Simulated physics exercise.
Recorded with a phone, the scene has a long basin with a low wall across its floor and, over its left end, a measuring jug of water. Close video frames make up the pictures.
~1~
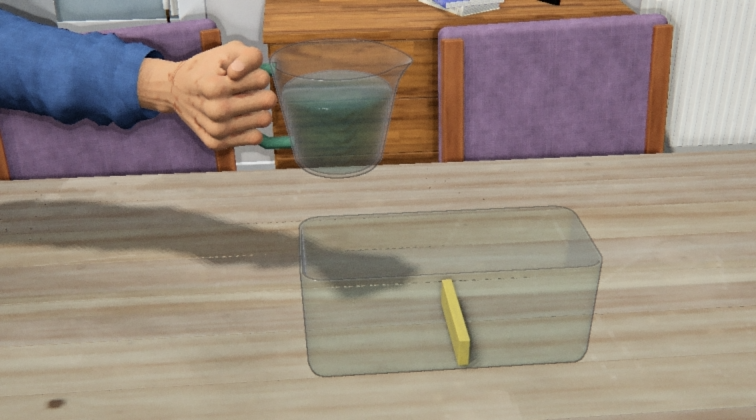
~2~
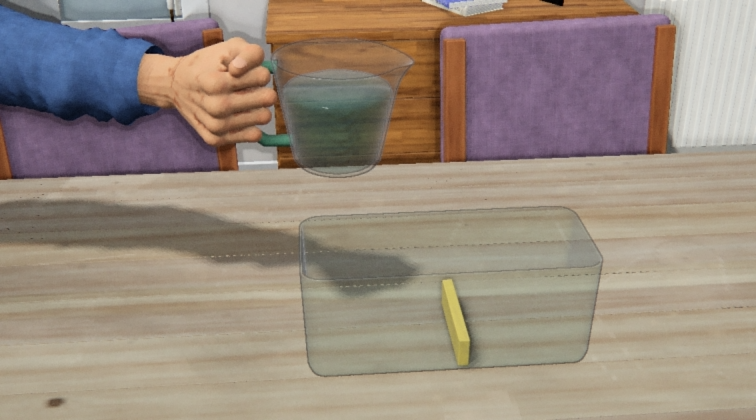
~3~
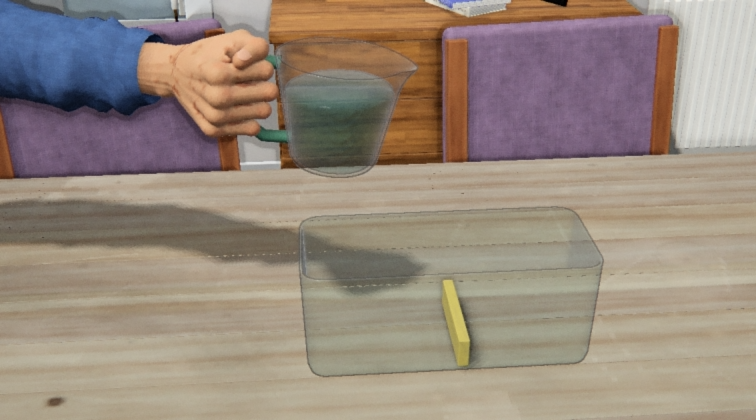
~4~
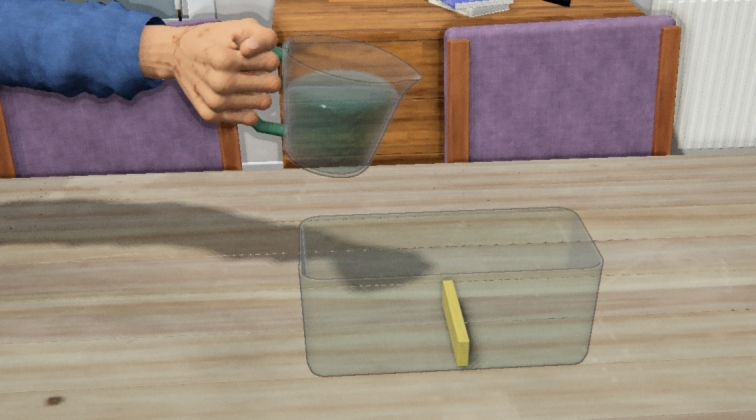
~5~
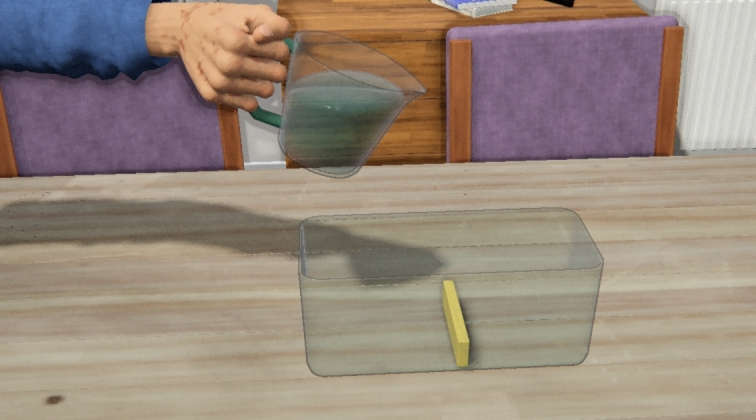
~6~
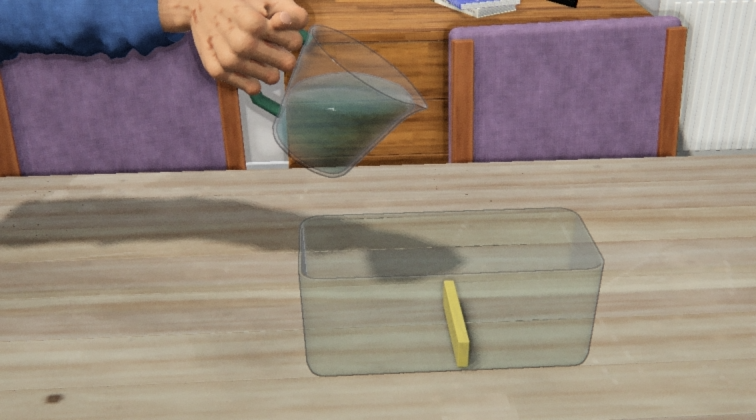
A hand in a blue sleeve holds a clear jug of greenish liquid above the left part of a long transparent basin with a low yellow wall inside, then steadily tilts the jug toward the right, its liquid staying level.
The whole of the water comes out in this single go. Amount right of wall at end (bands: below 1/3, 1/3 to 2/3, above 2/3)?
1/3 to 2/3.
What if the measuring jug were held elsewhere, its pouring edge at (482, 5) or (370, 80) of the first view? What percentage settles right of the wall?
It comes out at around 70 percent and then around 10 percent.
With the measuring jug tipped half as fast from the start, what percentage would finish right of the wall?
About 70 per cent.
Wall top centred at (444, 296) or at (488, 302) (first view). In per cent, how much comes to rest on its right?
Try 1: About 75 percent; try 2: About 5 percent.
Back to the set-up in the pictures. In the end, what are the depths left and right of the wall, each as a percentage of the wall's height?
On the left it sits near 30, while on the right it sits near 60.
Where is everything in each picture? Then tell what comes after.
The first frame shows tilt 0°; pouring edge (413, 58); surface from (281, 88) to (392, 85); the long basin's rim runs from (301, 249) to (587, 236); the wall's top is at (455, 310).
The second frame shows tilt 2°; pouring edge (414, 59); surface from (281, 88) to (392, 85).
The third frame shows tilt 6°; pouring edge (418, 65); surface from (284, 86) to (394, 86).
The fourth frame shows tilt 13°; pouring edge (422, 75); surface from (287, 85) to (399, 87).
The fifth frame shows tilt 23°; pouring edge (426, 88); surface from (288, 88) to (405, 90).
The sixth frame shows tilt 34°; pouring edge (428, 105); surface from (287, 94) to (415, 95).
A moment on, the measuring jug is tipped on its side and 48 per cent is still to pour, 2 is left of the wall and 15 right of it.
Next, the measuring jug is tipped right over and 8 per cent is still to pour, 28 is left of the wall and 51 right of it.
Then the measuring jug is tipped right over and 0 per cent is still to pour, 38 is left of the wall and 59 right of it.
Later the measuring jug is tipped right over and 0 per cent is still to pour, 40 is left of the wall and 59 right of it.
At rest 40 per cent lies left of the wall, 59 right of it and 1 outside.
